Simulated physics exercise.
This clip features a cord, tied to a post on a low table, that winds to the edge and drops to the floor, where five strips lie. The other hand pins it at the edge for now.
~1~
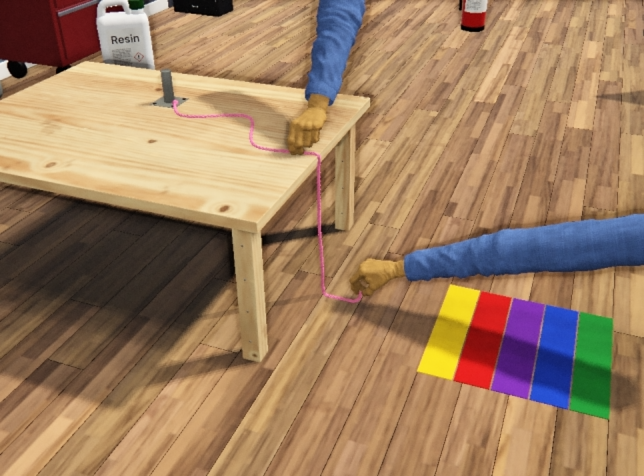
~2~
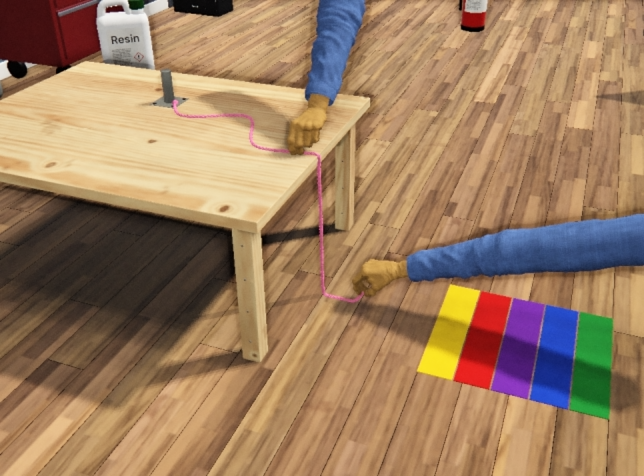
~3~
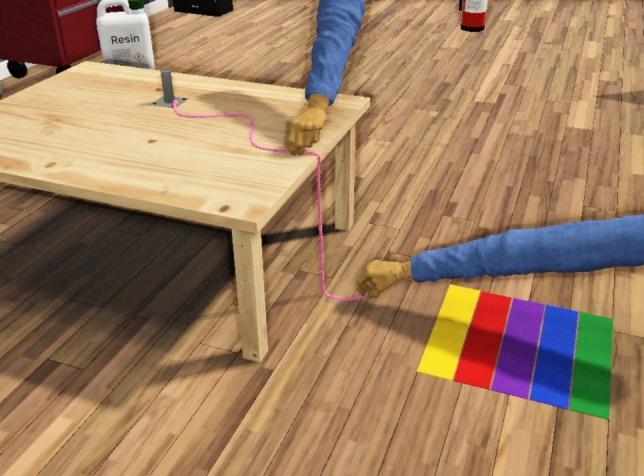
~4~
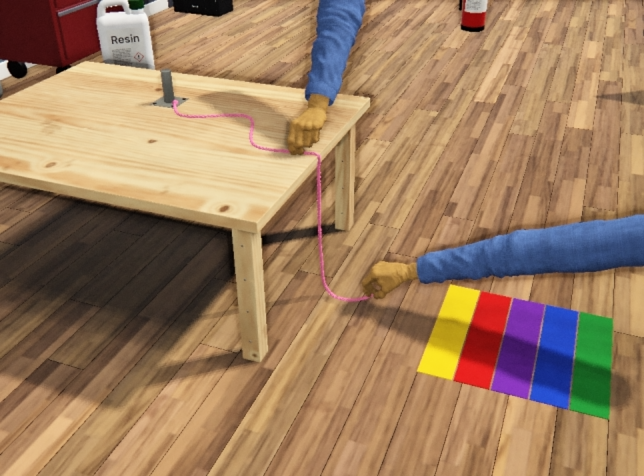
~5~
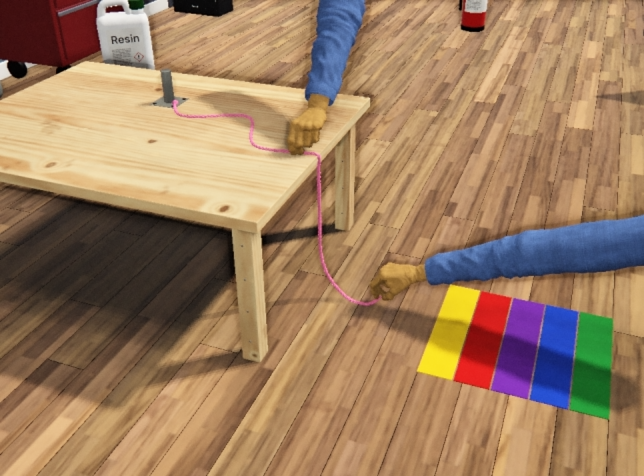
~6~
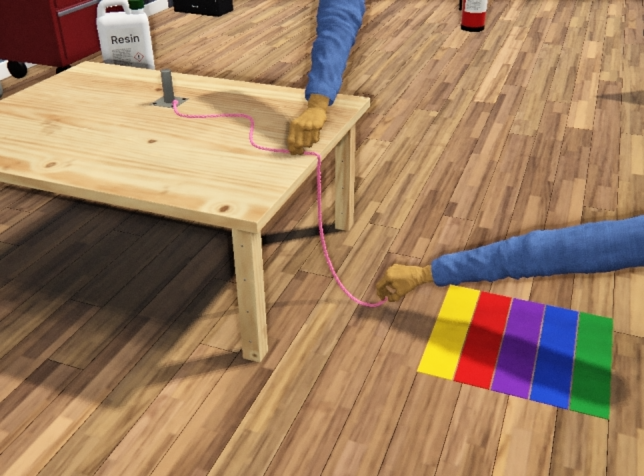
A hand pinning a pink cord at a low table's edge while another hand draws its lower end slightly right.
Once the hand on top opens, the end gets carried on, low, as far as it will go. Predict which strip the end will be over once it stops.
I would say the purple strip.
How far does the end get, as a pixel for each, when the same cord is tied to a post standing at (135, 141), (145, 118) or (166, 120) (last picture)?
(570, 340), (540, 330) and (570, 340), roughly.
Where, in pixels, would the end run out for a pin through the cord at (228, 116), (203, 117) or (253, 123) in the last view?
Readings in order - (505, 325), (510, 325), (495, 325).
Soon after, end near (464, 315); over yellow.
After that, end near (505, 324); over red.
At the stop, end near (529, 330); over purple. Over purple.
